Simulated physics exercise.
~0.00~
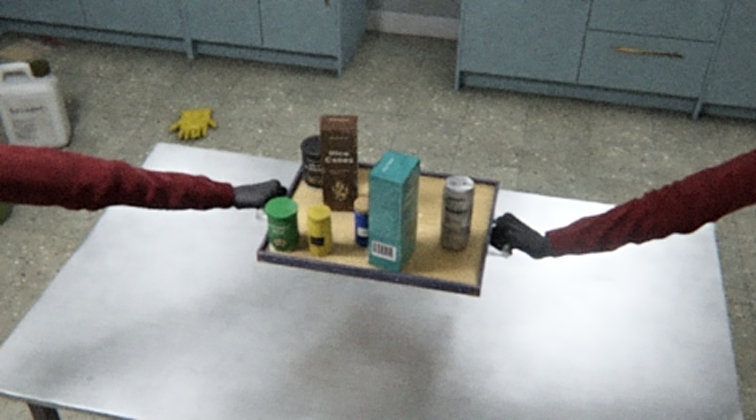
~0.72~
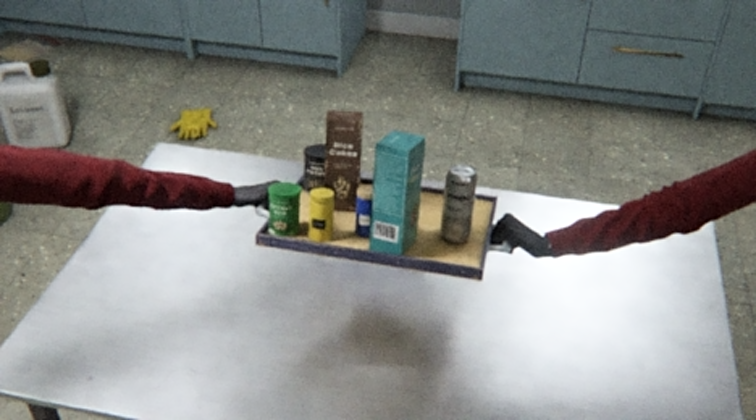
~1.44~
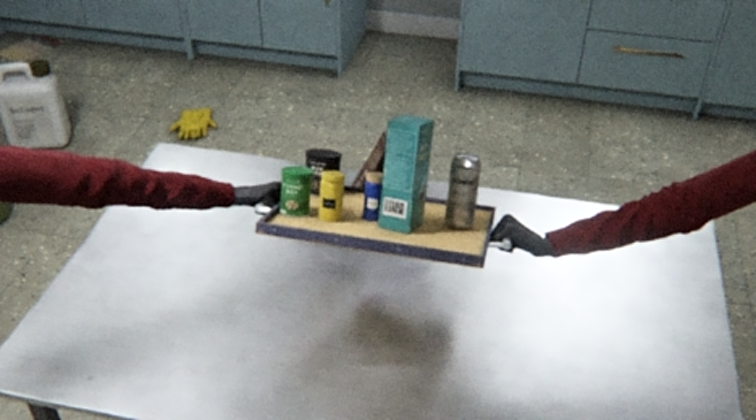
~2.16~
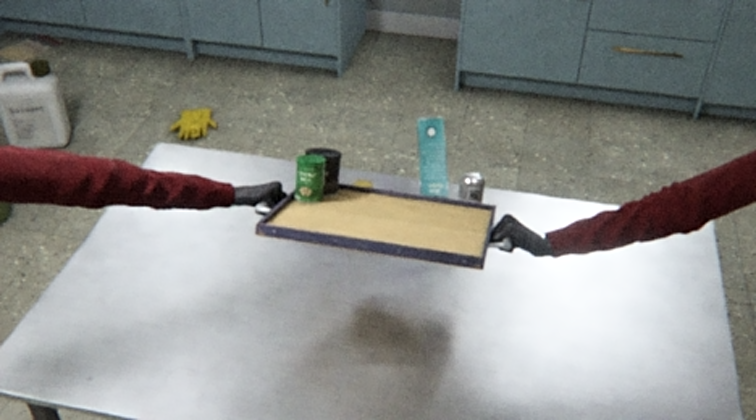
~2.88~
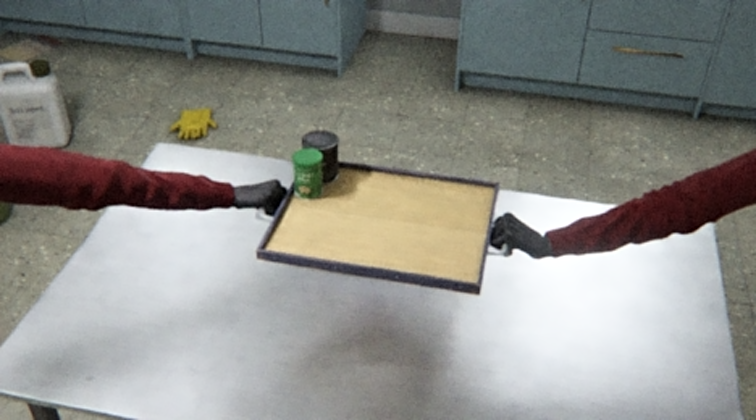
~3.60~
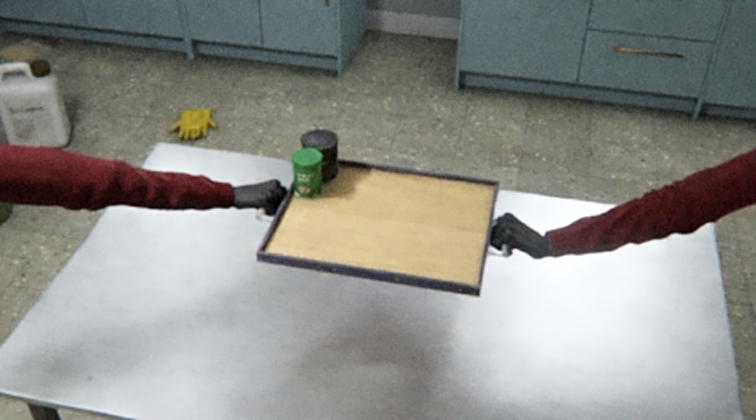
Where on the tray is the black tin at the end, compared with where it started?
It is still in the far left corner of the tray, essentially where it started.
